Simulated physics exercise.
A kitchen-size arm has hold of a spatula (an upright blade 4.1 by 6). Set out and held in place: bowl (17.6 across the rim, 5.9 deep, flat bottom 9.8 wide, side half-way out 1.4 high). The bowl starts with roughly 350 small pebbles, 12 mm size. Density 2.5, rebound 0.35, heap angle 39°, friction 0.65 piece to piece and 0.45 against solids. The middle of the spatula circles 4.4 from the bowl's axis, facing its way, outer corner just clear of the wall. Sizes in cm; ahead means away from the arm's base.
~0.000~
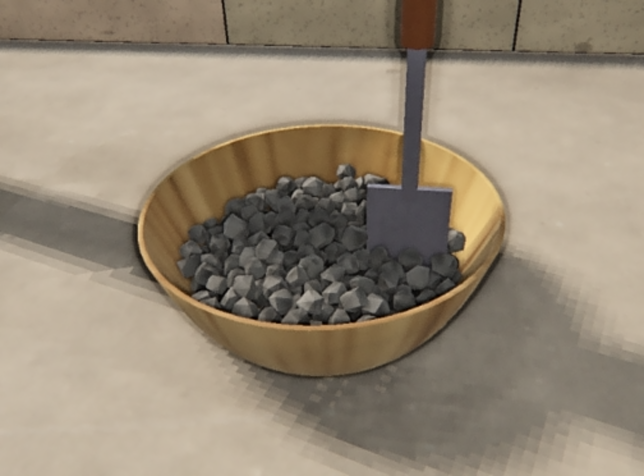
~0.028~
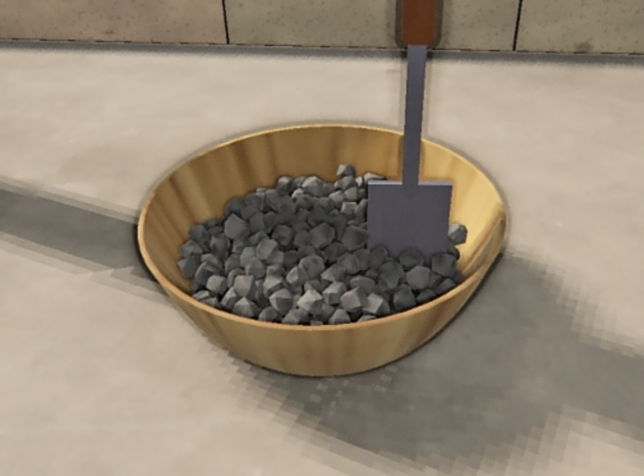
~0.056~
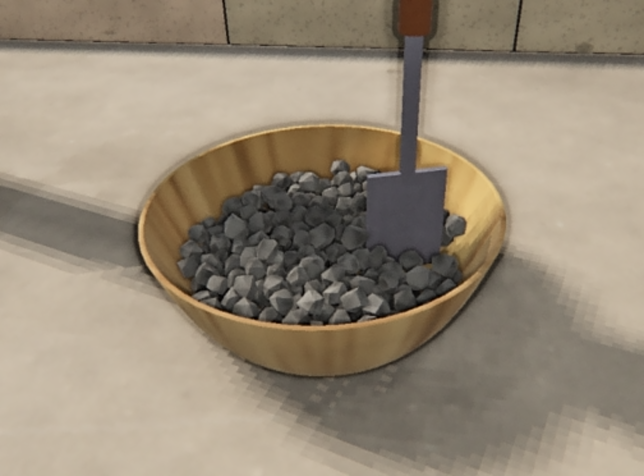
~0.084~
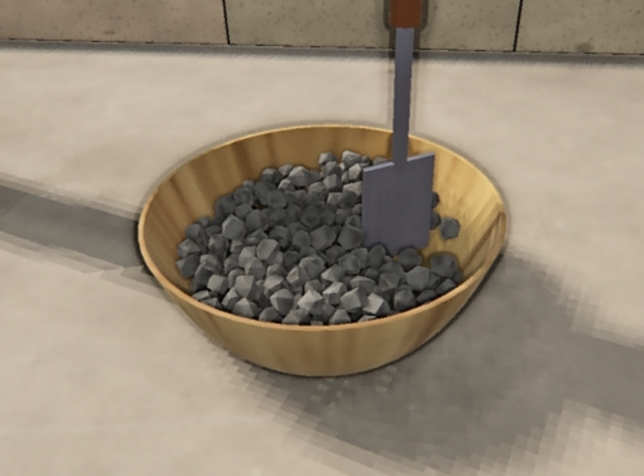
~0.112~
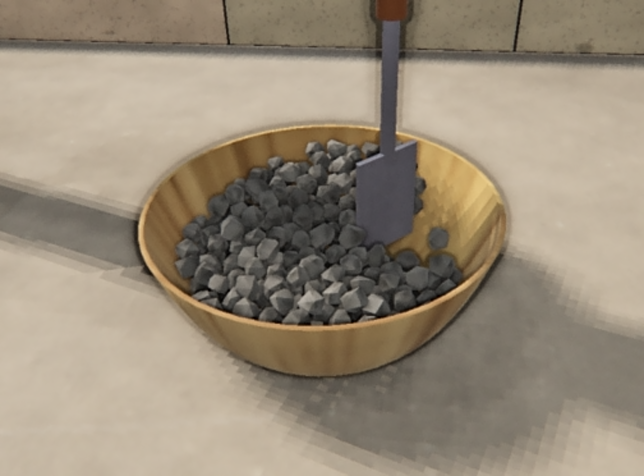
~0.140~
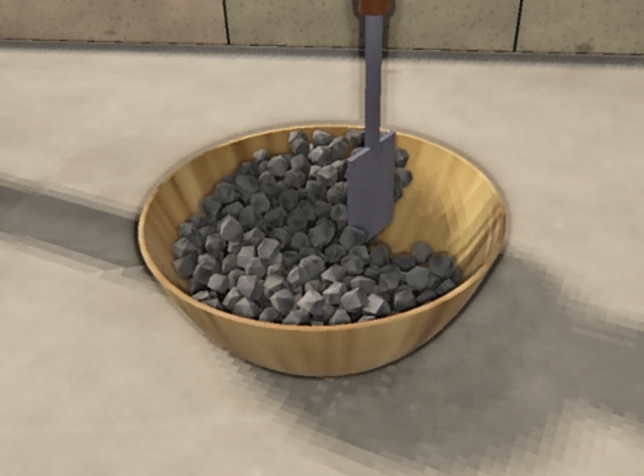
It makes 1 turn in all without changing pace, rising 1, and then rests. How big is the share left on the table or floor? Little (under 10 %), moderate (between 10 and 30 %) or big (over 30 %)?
Share on the table or floor: Moderate (between 10 and 30 %).
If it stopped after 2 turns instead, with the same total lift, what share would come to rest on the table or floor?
Then about 40 per cent.
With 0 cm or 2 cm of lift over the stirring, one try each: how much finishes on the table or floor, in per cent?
About 25 and 20 per cent.
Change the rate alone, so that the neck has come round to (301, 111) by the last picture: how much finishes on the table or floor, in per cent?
Some 45 per cent.
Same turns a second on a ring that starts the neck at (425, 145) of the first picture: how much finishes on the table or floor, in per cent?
Some 20 per cent.
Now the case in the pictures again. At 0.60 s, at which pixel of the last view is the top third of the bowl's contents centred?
Around (413, 259).
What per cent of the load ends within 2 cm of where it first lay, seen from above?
Roughly 10 per cent.
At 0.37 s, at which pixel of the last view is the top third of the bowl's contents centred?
At about (217, 242).
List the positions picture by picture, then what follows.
In the first picture, the spatula neck at (411, 160), 0° round; upper third of the load around (313, 242), from x 190 to 455, top at y 170; 346 in the bowl.
In the second picture, the spatula neck at (412, 155), 5° round; upper third of the load around (318, 236), from x 190 to 455, top at y 170.
In the third picture, the spatula neck at (409, 145), 18° round; upper third of the load around (320, 226), from x 190 to 455, top at y 170.
In the fourth picture, the spatula neck at (401, 134), 32° round; upper third of the load around (311, 218), from x 185 to 450, top at y 160.
In the fifth picture, the spatula neck at (388, 126), 46° round; upper third of the load around (310, 210), from x 185 to 450, top at y 150.
In the sixth picture, the spatula neck at (373, 119), 60° round; upper third of the load around (298, 200), from x 185 to 450, top at y 140; 346 in the bowl.
After 0.37 s, 176° round, highest piece 8 above the table; 324 in the bowl, 11 on the table or floor, 11 in flight or on the tool.
After 0.60 s, 292° round, highest piece 8 above the table; 295 in the bowl, 42 on the table or floor, 9 in flight or on the tool.
After 0.91 s, 0° round, highest piece 7 above the table; 277 in the bowl, 69 on the table or floor.
After 1.61 s, 0° round, highest piece 7 above the table; 276 in the bowl, 70 on the table or floor.
In the end, 276 in the bowl, 70 on the table or floor. That is 20 % on the table or floor.
